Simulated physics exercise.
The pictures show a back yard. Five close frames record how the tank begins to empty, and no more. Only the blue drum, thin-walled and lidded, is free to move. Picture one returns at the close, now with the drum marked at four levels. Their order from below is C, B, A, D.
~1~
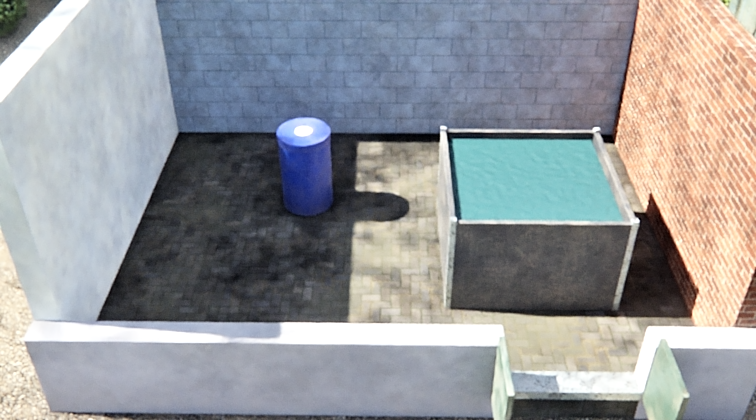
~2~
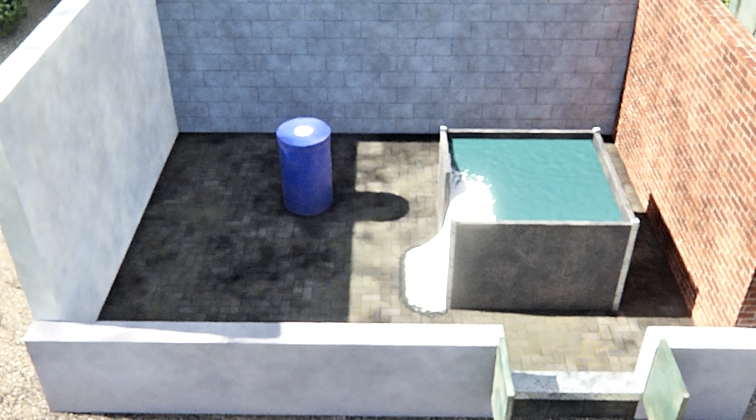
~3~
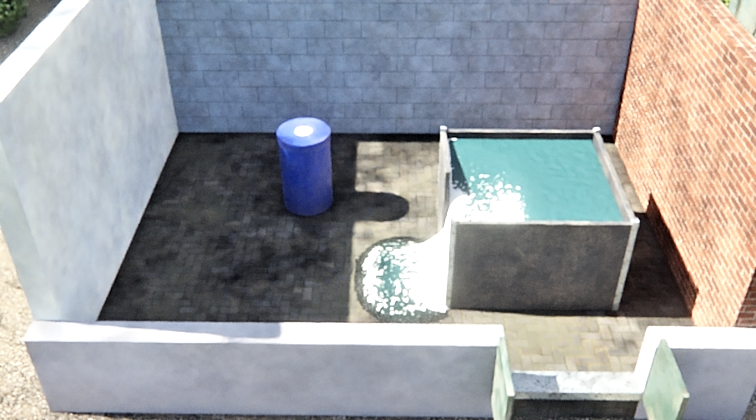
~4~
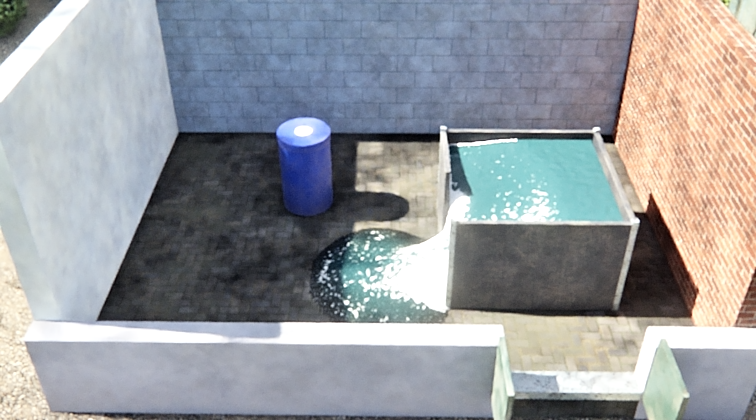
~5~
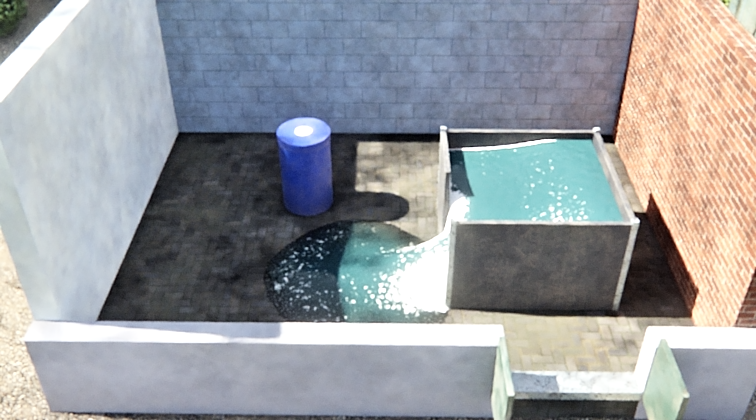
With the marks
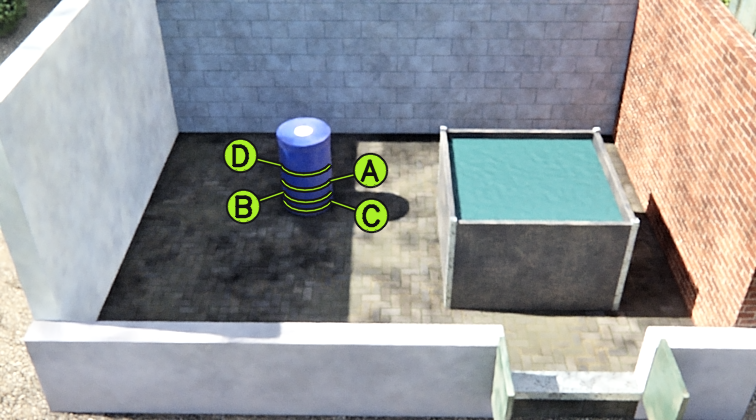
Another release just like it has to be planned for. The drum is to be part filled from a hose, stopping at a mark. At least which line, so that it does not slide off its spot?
The limit is B.
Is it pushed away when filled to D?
No, not at all.
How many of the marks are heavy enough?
Three.
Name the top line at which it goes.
Line C.
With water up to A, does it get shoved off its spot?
No.
On the marked copy, A at (304, 190); B at (305, 202); C at (306, 211); D at (303, 175); from the bottom up C, B, A, D.
Choosing A, it does not move.
Choosing B, it does not move.
Choosing C, it is pushed about twice its own width away.
Choosing D, it does not move.
